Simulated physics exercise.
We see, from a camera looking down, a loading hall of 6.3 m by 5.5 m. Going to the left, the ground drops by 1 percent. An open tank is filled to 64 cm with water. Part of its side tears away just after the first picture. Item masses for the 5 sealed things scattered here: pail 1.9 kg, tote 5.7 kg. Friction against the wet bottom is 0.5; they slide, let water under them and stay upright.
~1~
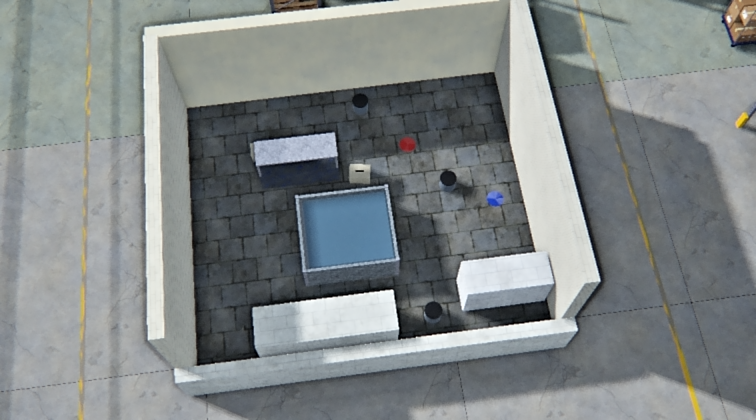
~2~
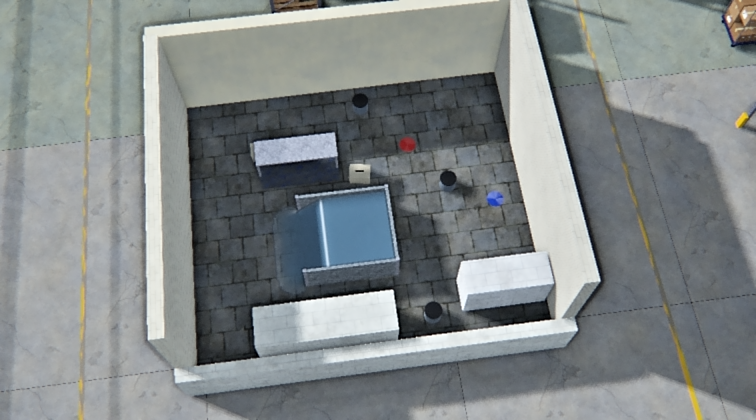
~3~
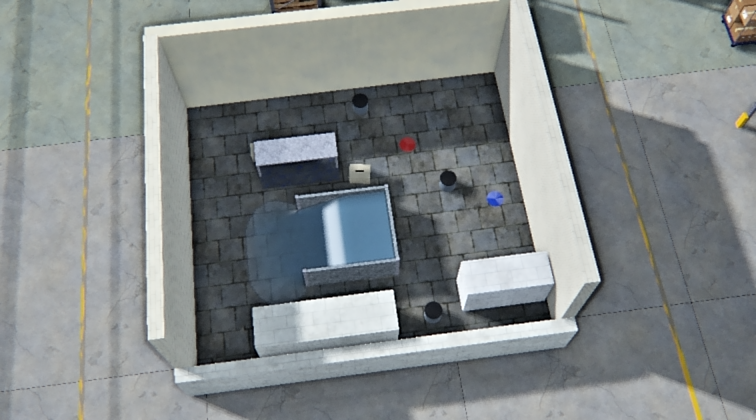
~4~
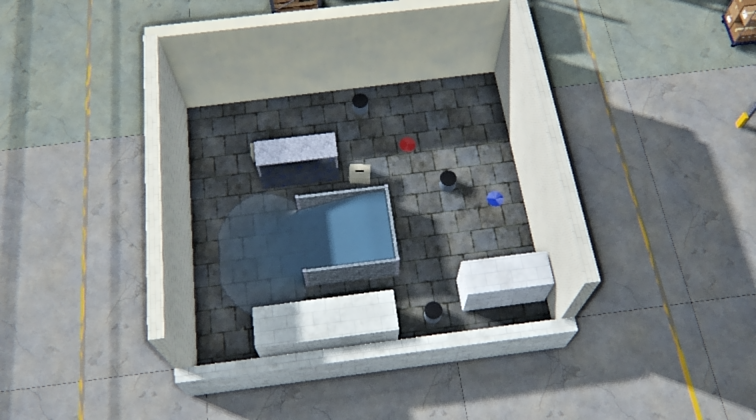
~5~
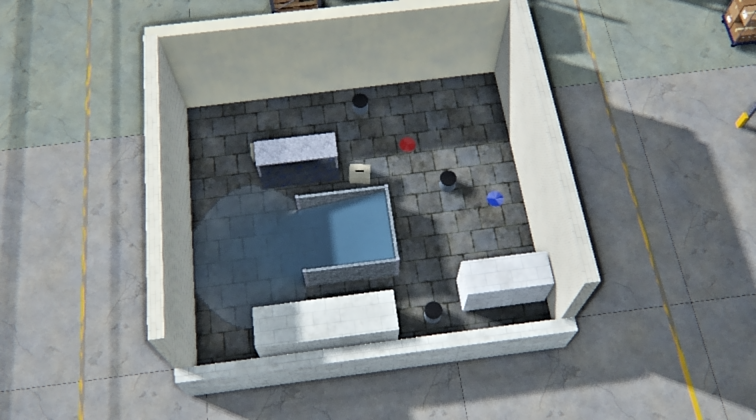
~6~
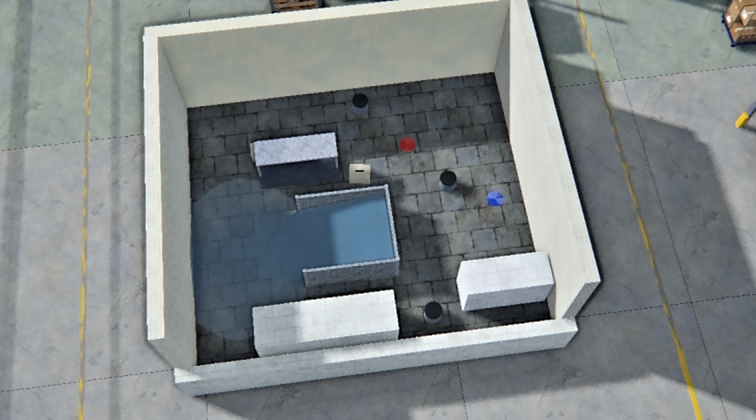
Water poured out through the open left side of a square tank and spread across the dark paved floor to the left wall, while the pails, white blocks and coloured patches stayed put.
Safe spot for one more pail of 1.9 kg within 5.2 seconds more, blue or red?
The blue one is safe.
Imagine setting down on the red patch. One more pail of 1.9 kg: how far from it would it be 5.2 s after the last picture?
It would be somewhere around 100 cm away by then.
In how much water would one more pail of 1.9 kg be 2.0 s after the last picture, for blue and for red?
0 cm and 0 cm, in that order.
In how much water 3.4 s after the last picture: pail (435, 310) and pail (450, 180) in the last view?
Some 1 cm at the first, some 0 cm at the second.
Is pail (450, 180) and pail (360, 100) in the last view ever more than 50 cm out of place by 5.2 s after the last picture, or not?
Taking them one at a time, I'd say not as far, then further.
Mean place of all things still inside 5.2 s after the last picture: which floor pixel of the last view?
Mean position approx. (405, 193).
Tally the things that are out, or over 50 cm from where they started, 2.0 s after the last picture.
My count gives 0.
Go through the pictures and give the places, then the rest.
A pail at (434, 310), on the bottom; a pail at (360, 100) rests on the ground; the blue patch at (495, 199); the red patch at (408, 145); 2.3 m2 under water; 0 of 5 have shifted, in the first picture.
A pail at (434, 310) rests on the ground; a pail at (360, 100) rests on the ground; the blue patch at (495, 199); the red patch at (408, 145); water covers 3.2 m2; 0 of 5 have shifted, in the second picture.
A pail at (434, 310), on the bottom; a pail at (360, 100), on the bottom; the blue patch at (495, 199); the red patch at (408, 145); 4.2 m2 under water; 0 of 5 have shifted, in the third picture.
A pail at (434, 310) rests on the ground; a pail at (360, 100) rests on the ground; the blue patch at (495, 199); the red patch at (408, 145); 5.6 m2 under water; 0 of 5 have shifted, in the fourth picture.
A pail at (434, 310), on the bottom; a pail at (360, 100) rests on the ground; the blue patch at (495, 199); the red patch at (408, 145); water covers 7.1 m2; 0 of 5 have shifted, in the fifth picture.
A pail at (434, 310), on the bottom; a pail at (360, 100) rests on the ground; the blue patch at (495, 199); the red patch at (408, 145); 8.0 m2 under water; 0 of 5 have shifted, in the sixth picture.
Then, 0.5 s after the last picture on blue it would be 0 cm off in 0 cm of water; on red it would be 0 cm off in 0 cm of water.
Then, 2.0 s after the last picture on blue it would be 0 cm off in 0 cm of water; on red it would be 0 cm off in 0 cm of water.
Then, 3.4 s after the last picture on blue it would be 0 cm off in 0 cm of water; on red it would be 0 cm off in 1 cm of water.
Then, 5.2 s after the last picture on blue it would be 0 cm off in 0 cm of water; on red it would be 104 cm off in 3 cm of water.
